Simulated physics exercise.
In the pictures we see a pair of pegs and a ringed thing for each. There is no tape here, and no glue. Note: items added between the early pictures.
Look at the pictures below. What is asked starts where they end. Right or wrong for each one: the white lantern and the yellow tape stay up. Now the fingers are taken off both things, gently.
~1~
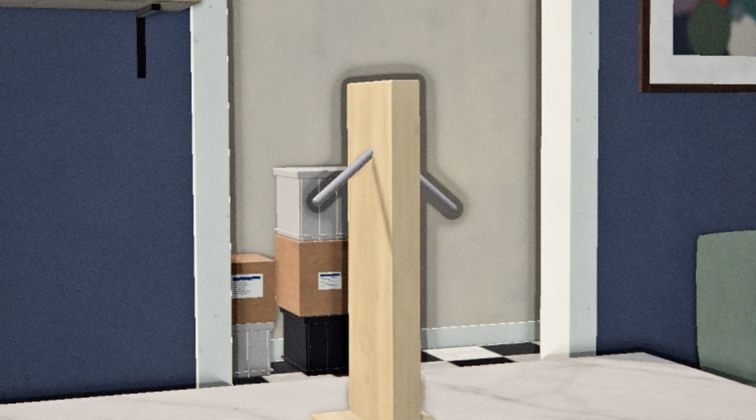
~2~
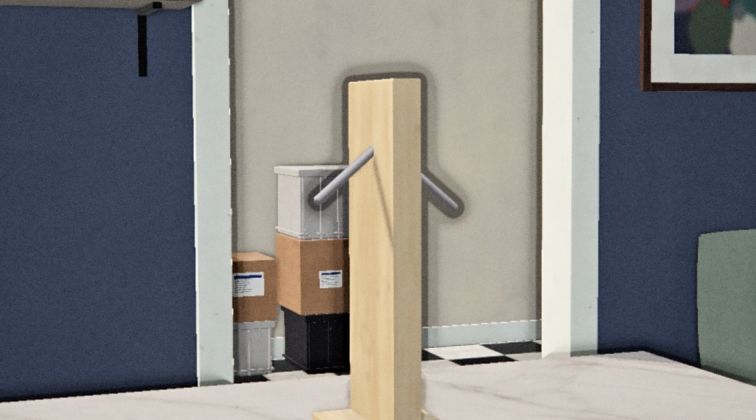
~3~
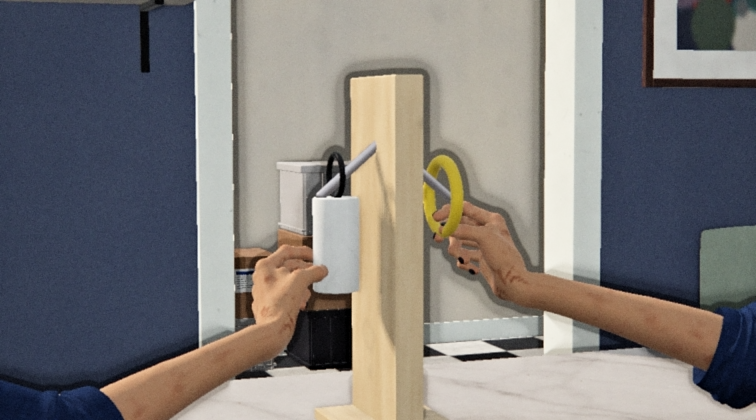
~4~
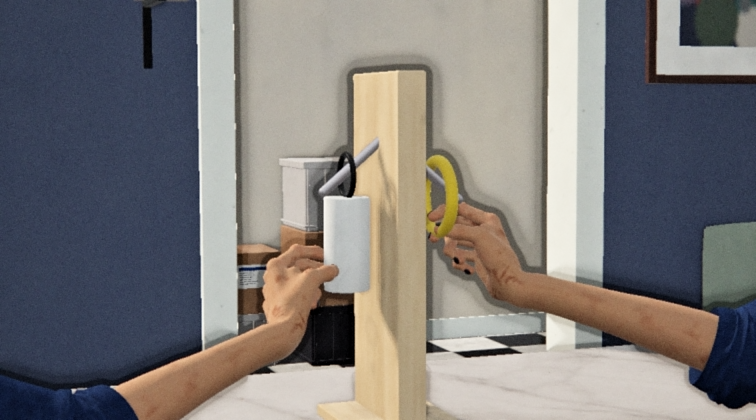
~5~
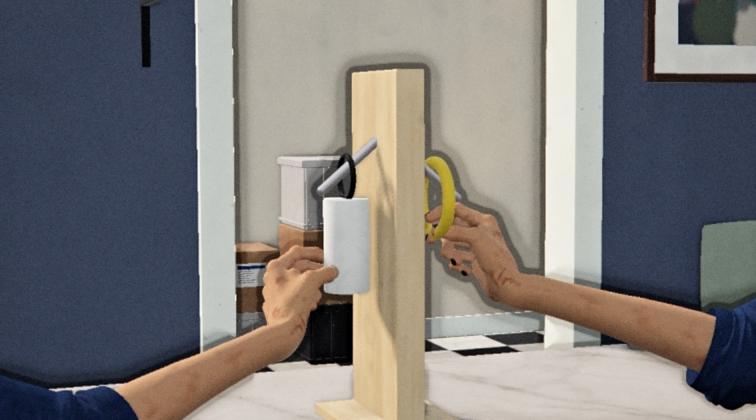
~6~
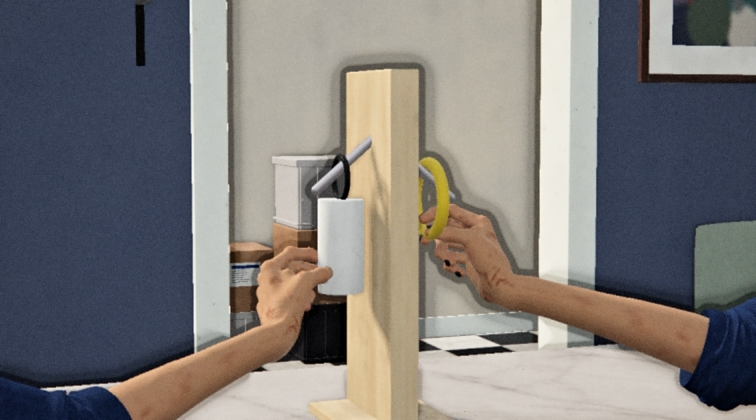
Judgement: The white lantern wrong; the yellow tape wrong.
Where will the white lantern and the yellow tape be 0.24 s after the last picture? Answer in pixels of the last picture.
First (293, 350), then (466, 282).
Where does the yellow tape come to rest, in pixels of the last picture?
End position, centre: Approx. (490, 409).
Then, 0.16 s after the last picture, white lantern tipped 28° from how it was near (319, 266); yellow tape tipped 37° from how it was near (445, 225).
Then, 0.24 s after the last picture, white lantern falling near (293, 350); yellow tape falling near (466, 282).
Then, 0.32 s after the last picture, white lantern down below near (232, 414); yellow tape falling near (487, 386).
At rest, the white lantern slips down; the yellow tape slips down, near (490, 409).
